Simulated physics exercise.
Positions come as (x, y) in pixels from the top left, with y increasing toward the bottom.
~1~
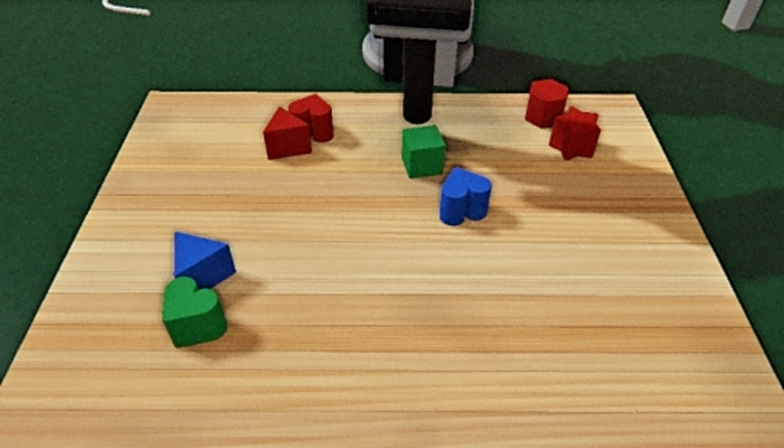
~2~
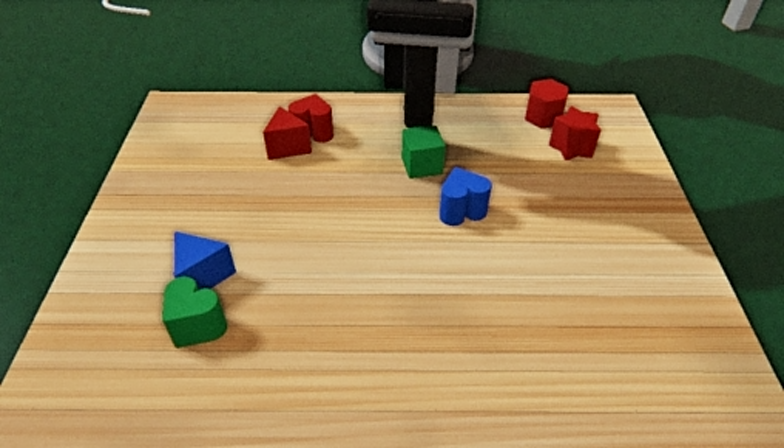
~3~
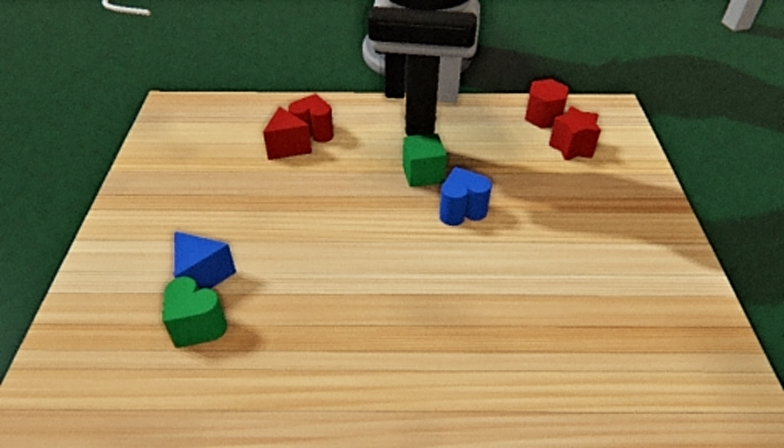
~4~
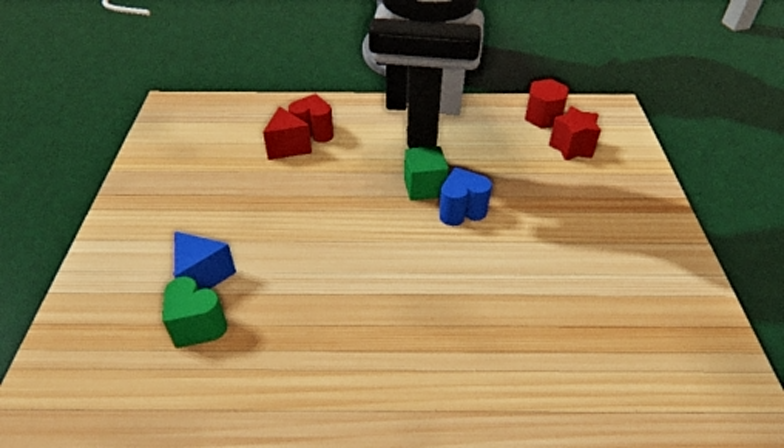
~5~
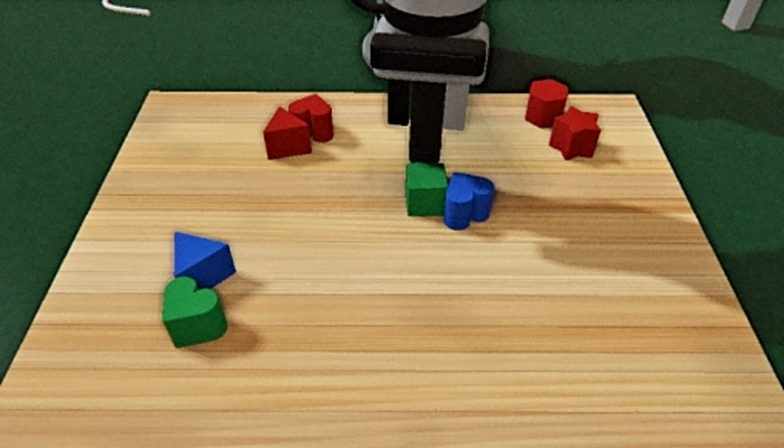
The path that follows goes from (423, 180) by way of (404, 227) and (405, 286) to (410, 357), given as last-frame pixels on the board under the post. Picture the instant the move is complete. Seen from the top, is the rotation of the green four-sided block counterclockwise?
That would be a yes.
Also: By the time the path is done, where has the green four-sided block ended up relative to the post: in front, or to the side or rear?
It falls back or aside.
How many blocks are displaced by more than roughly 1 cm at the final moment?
Expect one.
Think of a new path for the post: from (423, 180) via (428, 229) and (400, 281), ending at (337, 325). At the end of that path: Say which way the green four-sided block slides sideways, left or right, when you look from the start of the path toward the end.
Its sideways move is to the left.
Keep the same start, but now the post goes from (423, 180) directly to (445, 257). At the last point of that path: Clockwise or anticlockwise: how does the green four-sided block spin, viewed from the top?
It twists clockwise.
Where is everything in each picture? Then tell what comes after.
Post tip at (417, 117); block tops, green four-sided block at (424, 137); blue heart at (465, 183), in the first frame.
Post at (418, 124); blocks unchanged, in the second frame.
Post at (420, 133); green four-sided block at (425, 145), in the third frame.
Post at (422, 145); green four-sided block at (426, 158), in the fourth frame.
Post at (424, 160); green four-sided block at (427, 174); blue heart at (468, 186), in the fifth frame.
The first path, step by step. One third of the way, post at (405, 207); green four-sided block at (423, 224), turned 35° anticlockwise.
Two thirds of the way, post at (405, 266); green four-sided block at (447, 265), turned 80° anticlockwise.
At the end, post at (411, 338); green four-sided block at (449, 267), turned 90° anticlockwise; blue heart in place.
